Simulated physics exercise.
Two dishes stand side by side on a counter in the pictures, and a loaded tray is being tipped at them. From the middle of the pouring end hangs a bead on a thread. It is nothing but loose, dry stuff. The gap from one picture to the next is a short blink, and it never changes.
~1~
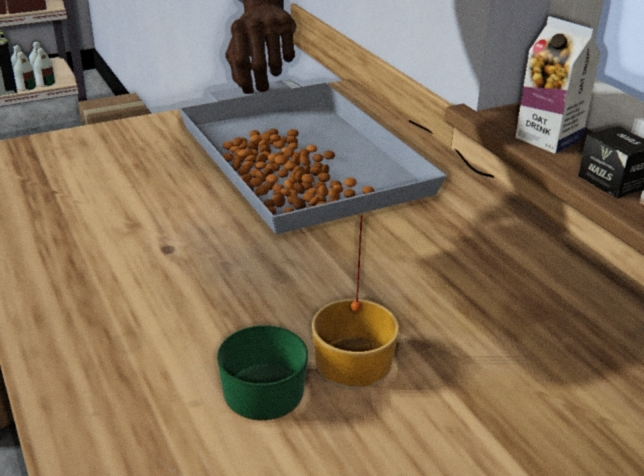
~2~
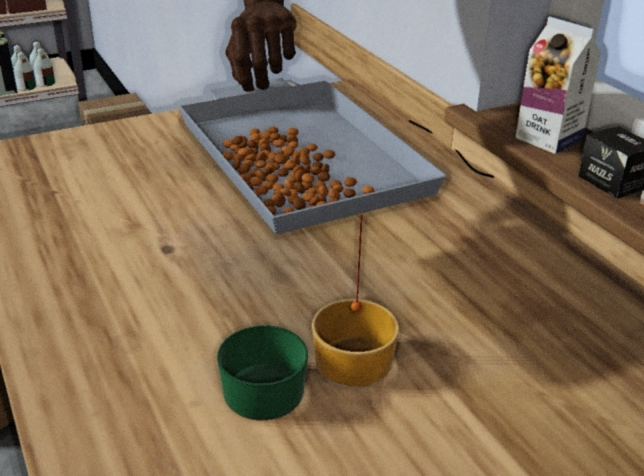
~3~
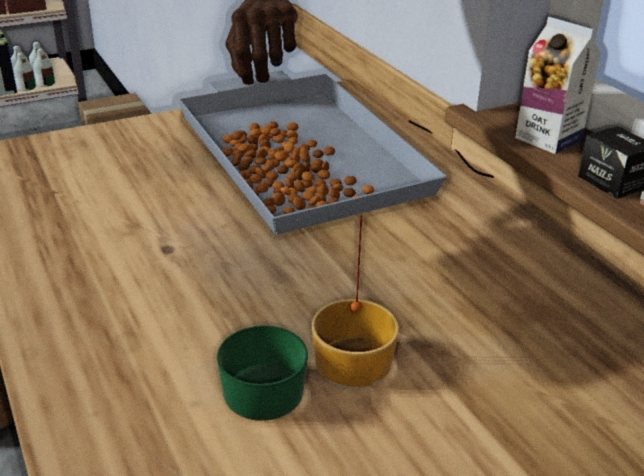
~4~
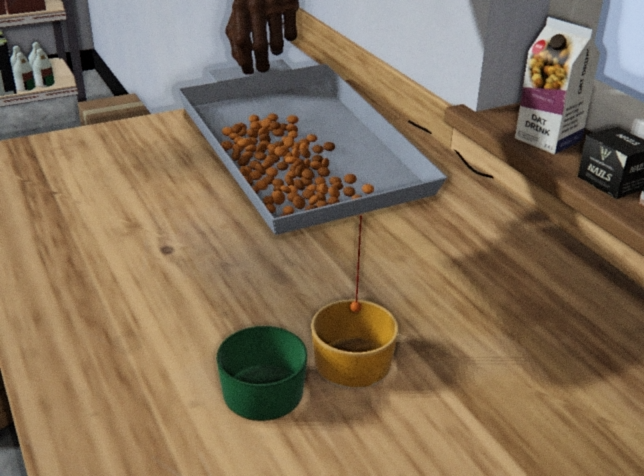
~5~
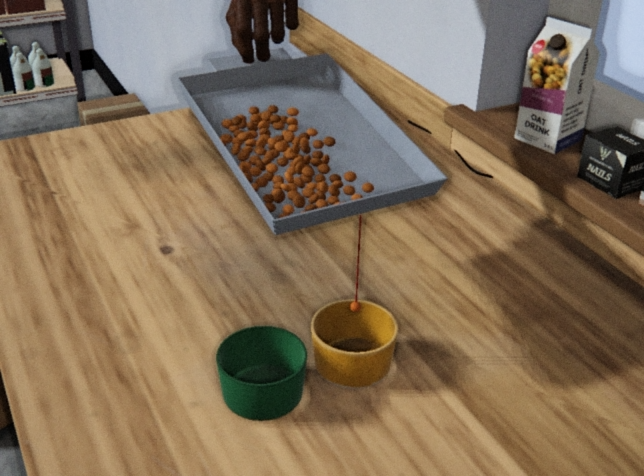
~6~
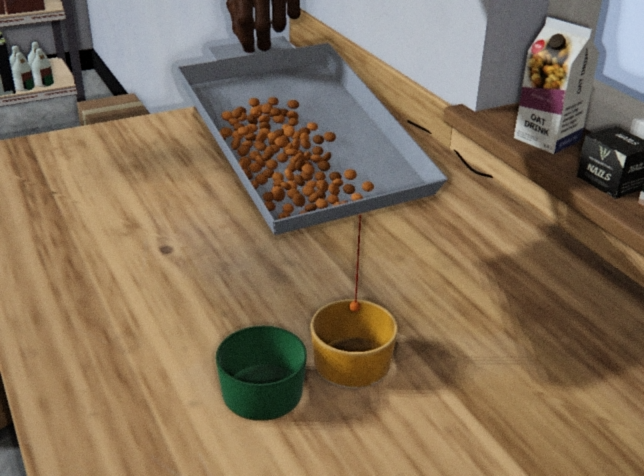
On a wooden counter, a dark hand slightly raises the far end of a tray of brown pellets.
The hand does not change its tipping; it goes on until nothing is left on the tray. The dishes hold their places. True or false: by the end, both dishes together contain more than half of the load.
False.
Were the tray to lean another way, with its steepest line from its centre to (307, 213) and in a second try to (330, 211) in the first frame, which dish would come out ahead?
First try: The dish to the left; second try: The dish to the left.
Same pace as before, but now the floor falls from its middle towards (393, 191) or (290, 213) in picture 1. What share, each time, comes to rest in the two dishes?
In turn some 0 and 80 per cent.
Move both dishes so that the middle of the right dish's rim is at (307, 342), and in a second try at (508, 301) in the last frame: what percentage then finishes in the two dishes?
Respectively 20 percent and 20 percent.
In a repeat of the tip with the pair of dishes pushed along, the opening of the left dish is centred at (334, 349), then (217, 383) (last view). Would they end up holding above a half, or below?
Together the dishes get beyond half first, then less than a half.
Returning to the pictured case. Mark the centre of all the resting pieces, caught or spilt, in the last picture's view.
Near (370, 412).
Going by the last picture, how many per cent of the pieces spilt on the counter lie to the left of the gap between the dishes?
It works out to some 10 per cent.
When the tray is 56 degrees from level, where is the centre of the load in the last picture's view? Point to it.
Roughly (329, 181).
Shortly afterwards, tray tipped steeply; all but a few on the tray; only a few in the air.
Next, tray tipped right over; near half on the tray; only a few in the left dish; only a few in the right dish; near a third outside both; a little in the air.
Some moments later, tray tipped past a quarter turn; only a few in the left dish; a little in the right dish; the bulk outside both.
In the end, tray tipped past a quarter turn; only a few in the left dish; a little in the right dish; the bulk outside both.
